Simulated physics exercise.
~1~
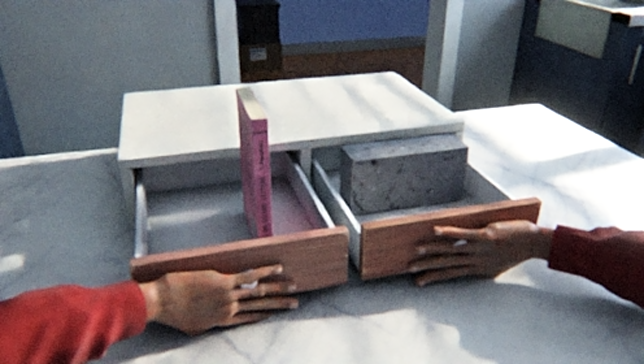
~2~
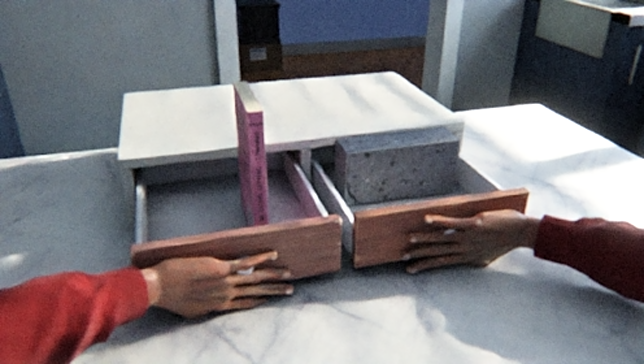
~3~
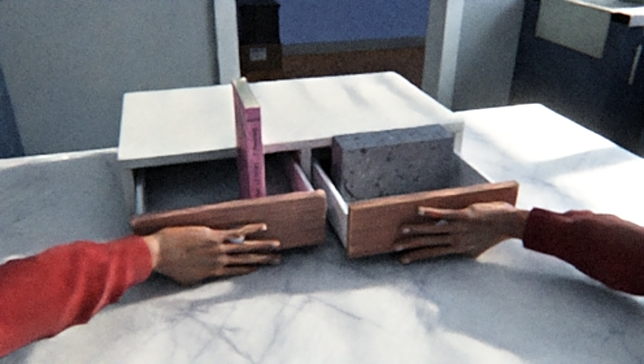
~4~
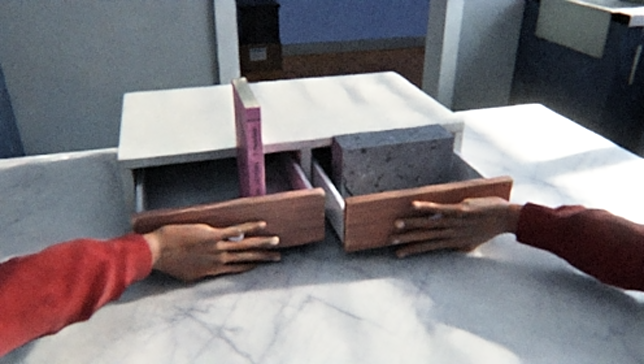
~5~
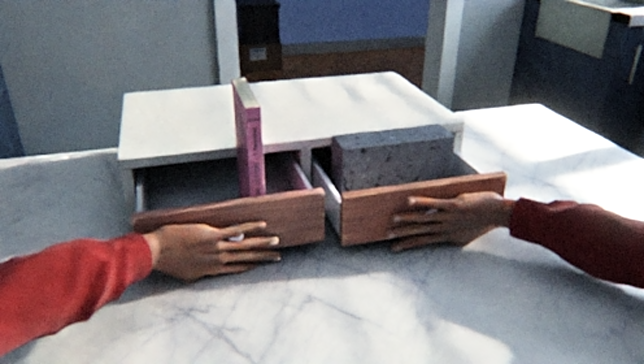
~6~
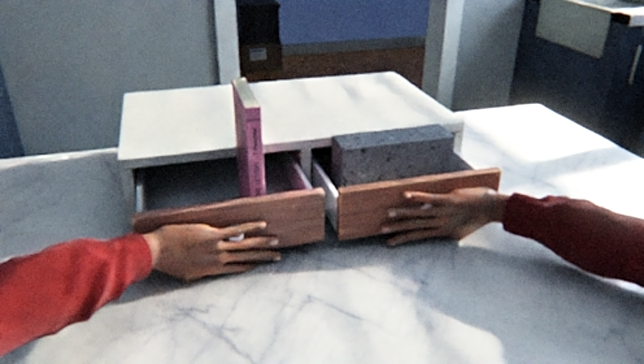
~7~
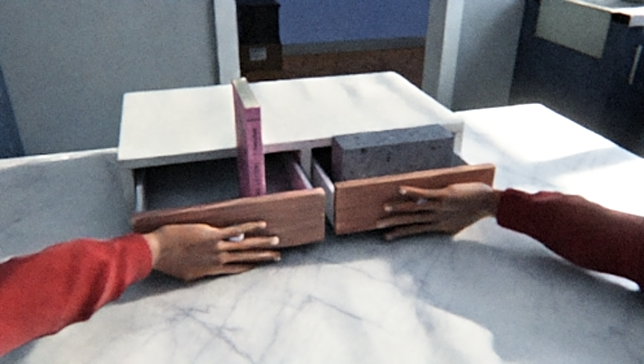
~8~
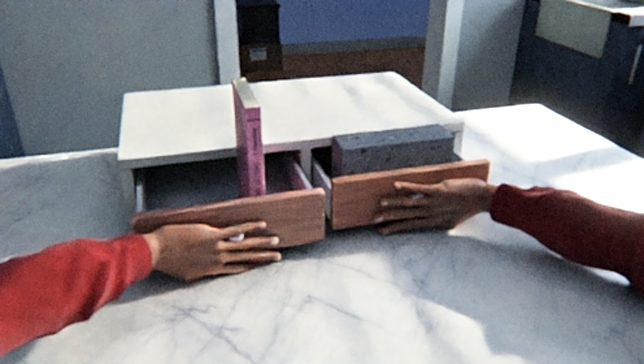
Two hands push a pair of open drawers partway into a chest, leaving both ajar.
